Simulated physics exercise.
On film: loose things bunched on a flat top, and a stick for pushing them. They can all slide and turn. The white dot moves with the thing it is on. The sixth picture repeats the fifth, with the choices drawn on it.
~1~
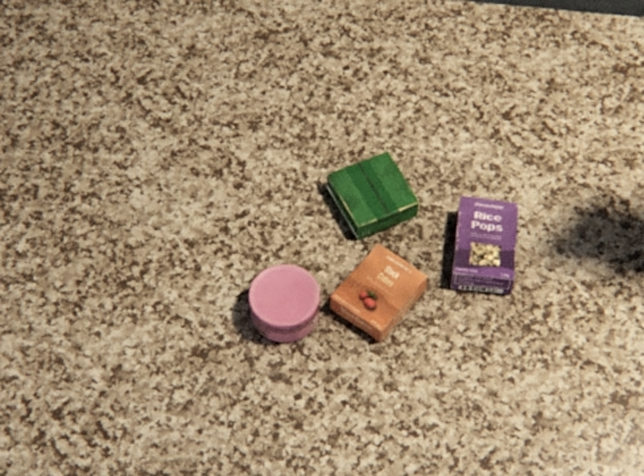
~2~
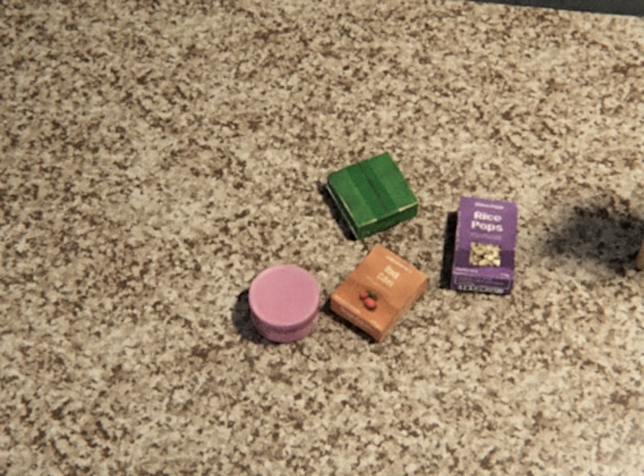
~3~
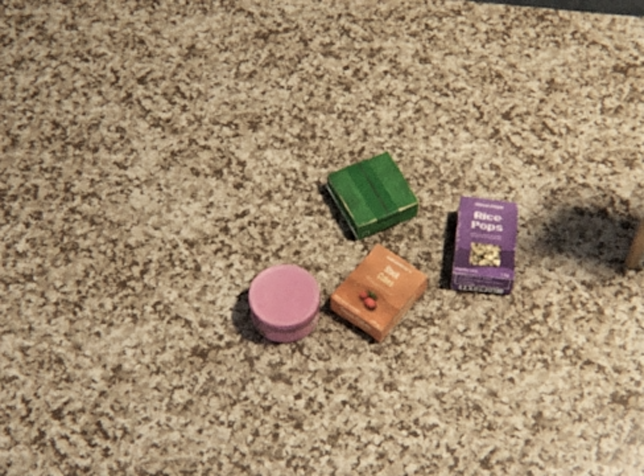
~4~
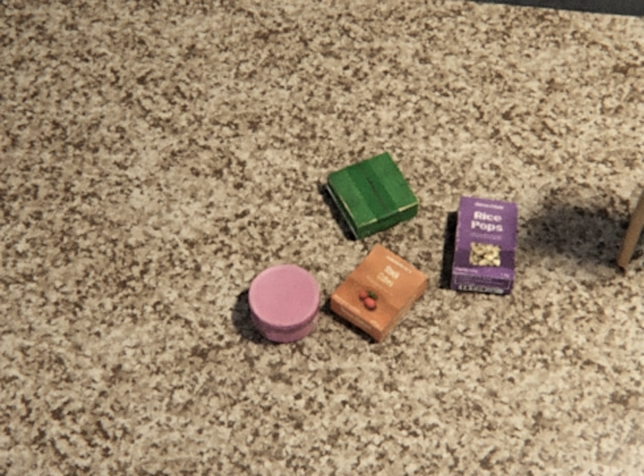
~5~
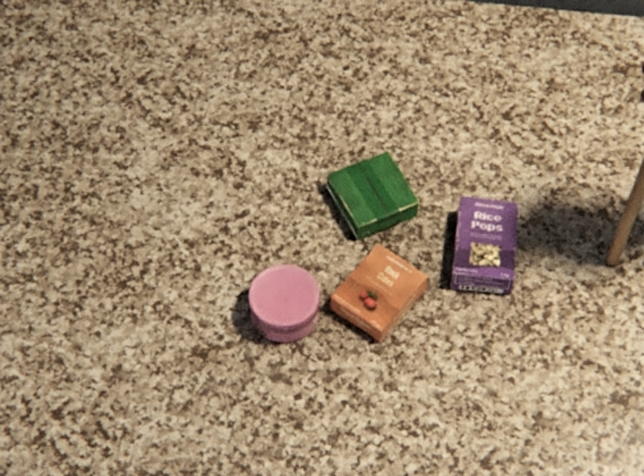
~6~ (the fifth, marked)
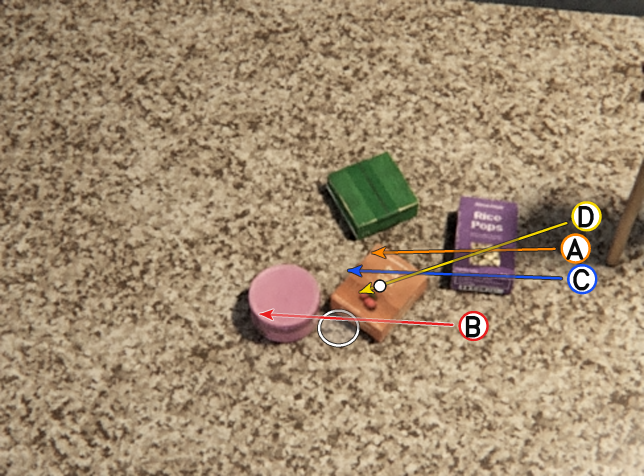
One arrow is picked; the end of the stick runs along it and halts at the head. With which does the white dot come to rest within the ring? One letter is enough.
Arrow A does it.
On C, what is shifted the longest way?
The purple packet goes farthest.
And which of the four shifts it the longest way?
Stroke D.
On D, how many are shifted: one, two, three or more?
Three or more.
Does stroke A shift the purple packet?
On that stroke, yes.
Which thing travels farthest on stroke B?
It is the pink jar.
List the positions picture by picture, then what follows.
The first frame shows green box (373, 196); orange packet (380, 293); purple packet (485, 245).
The second frame shows purple packet (485, 245); pink jar (285, 304).
The third frame shows green box (373, 196); orange packet (380, 293).
The fourth frame shows purple packet (485, 245); pink jar (285, 304).
The fifth frame shows green box (373, 196); orange packet (380, 293); purple packet (485, 245).
On the marked copy, A from (555, 249) to (372, 253); B from (453, 325) to (260, 314); C from (561, 278) to (349, 270); D from (567, 223) to (360, 292); the ring at (339, 328); the white dot at (380, 286).
Taking A. A third of the way, foot of the stick (488, 251); orange packet (379, 293); purple packet (454, 248).
Two thirds of the way, foot of the stick (422, 253); orange packet (351, 315); purple packet (399, 268).
When it is over, foot of the stick (372, 254); orange packet (336, 336); purple packet (364, 276); the dot on the orange packet is in the ring.
As for the rest, B leaves the dotted thing at (352, 274); C leaves the dotted thing at (355, 307); D leaves the dotted thing at (288, 361).
